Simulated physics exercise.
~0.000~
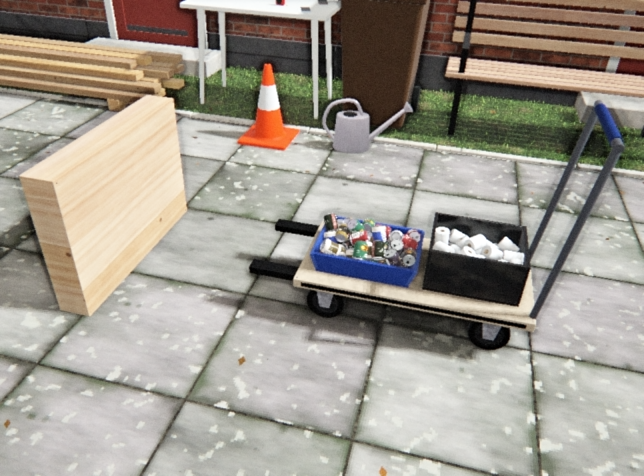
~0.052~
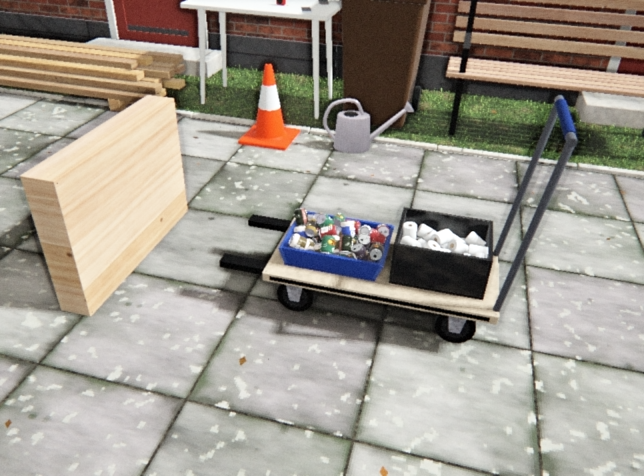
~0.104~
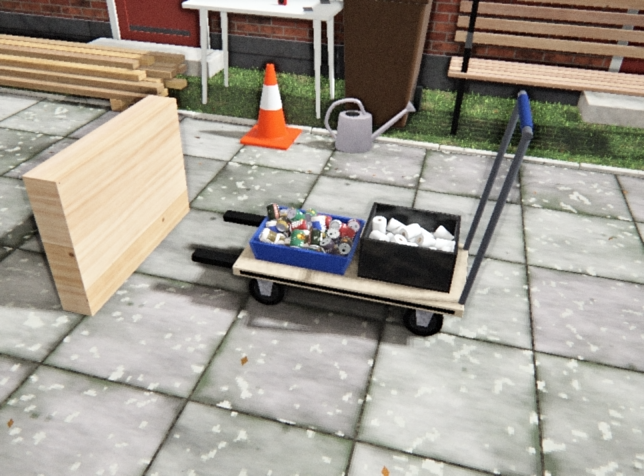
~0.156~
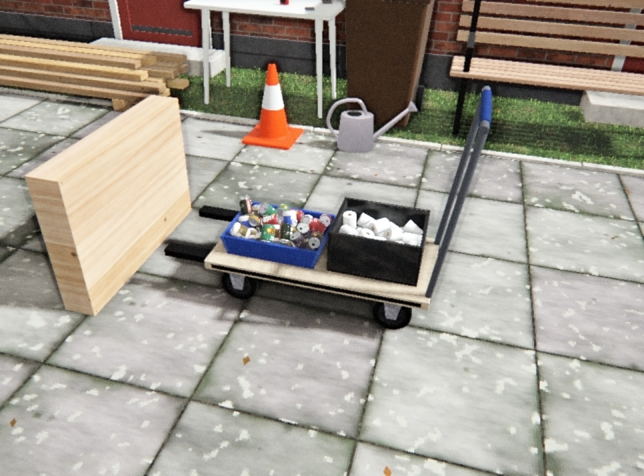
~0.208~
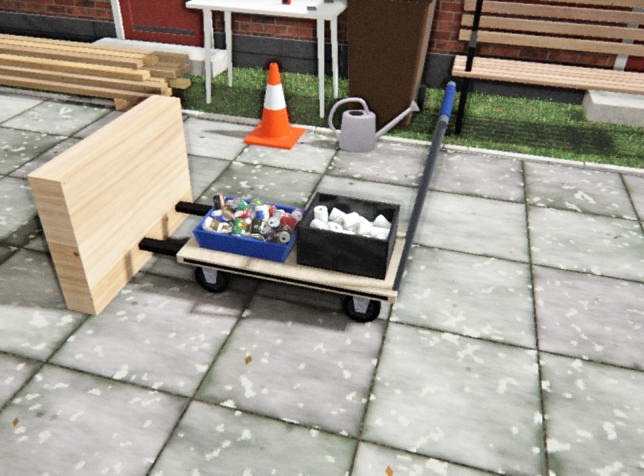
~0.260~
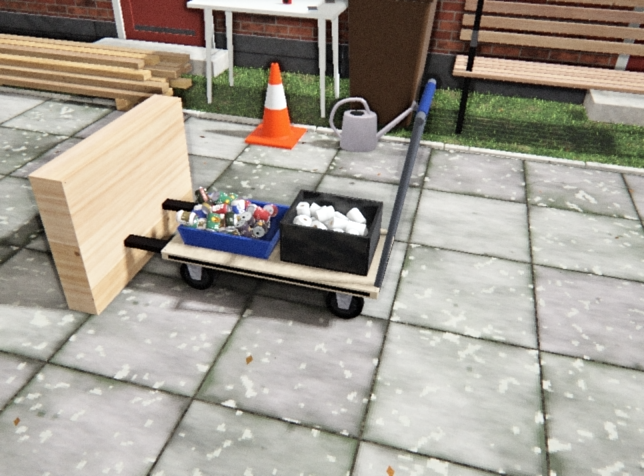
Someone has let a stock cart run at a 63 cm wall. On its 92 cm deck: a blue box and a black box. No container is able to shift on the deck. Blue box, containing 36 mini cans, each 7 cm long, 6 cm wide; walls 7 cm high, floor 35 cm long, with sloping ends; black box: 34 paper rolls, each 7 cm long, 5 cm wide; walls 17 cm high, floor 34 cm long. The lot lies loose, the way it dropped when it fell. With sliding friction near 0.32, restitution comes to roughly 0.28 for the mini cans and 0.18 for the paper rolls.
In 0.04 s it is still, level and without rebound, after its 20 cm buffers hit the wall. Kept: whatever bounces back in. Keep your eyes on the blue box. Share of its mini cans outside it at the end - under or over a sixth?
Over a sixth.
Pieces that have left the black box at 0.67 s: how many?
Roughly, out by then: Black box 2.
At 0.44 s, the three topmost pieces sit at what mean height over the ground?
Their middles average near 52 cm high.
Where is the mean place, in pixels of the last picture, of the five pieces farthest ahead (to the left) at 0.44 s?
Centre: About (167, 199) px.
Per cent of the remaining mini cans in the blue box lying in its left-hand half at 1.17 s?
60 percent, give or take.
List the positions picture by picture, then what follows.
In the first picture (places track the rim corner closest to us here; the camera pans a little), blue box (414, 271); black box (527, 266); 61 cm to go; all still inside.
Blue box (380, 264); black box (489, 260); 48 cm to go, in the second picture.
Blue box (348, 258); black box (454, 253); 34 cm to go, in the third picture.
Blue box (317, 252); black box (420, 247); 21 cm to go, in the fourth picture.
Blue box (287, 246); black box (386, 240); 8 cm to go, in the fifth picture.
Blue box (270, 243); black box (367, 237); stopped; all still inside, in the sixth picture.
After 0.32 s, the blue box is down by 3 of 36 and the black box has all 34.
After 0.44 s, the blue box is down by 7 of 36 and the black box has all 34.
After 0.67 s, the blue box is down by 11 of 36 and the black box is down by 2 of 34.
When it is over (at 1.17 s), the blue box is down by 12 of 36 and the black box is down by 2 of 34. Asked share, 12 of 36, 33 per cent.
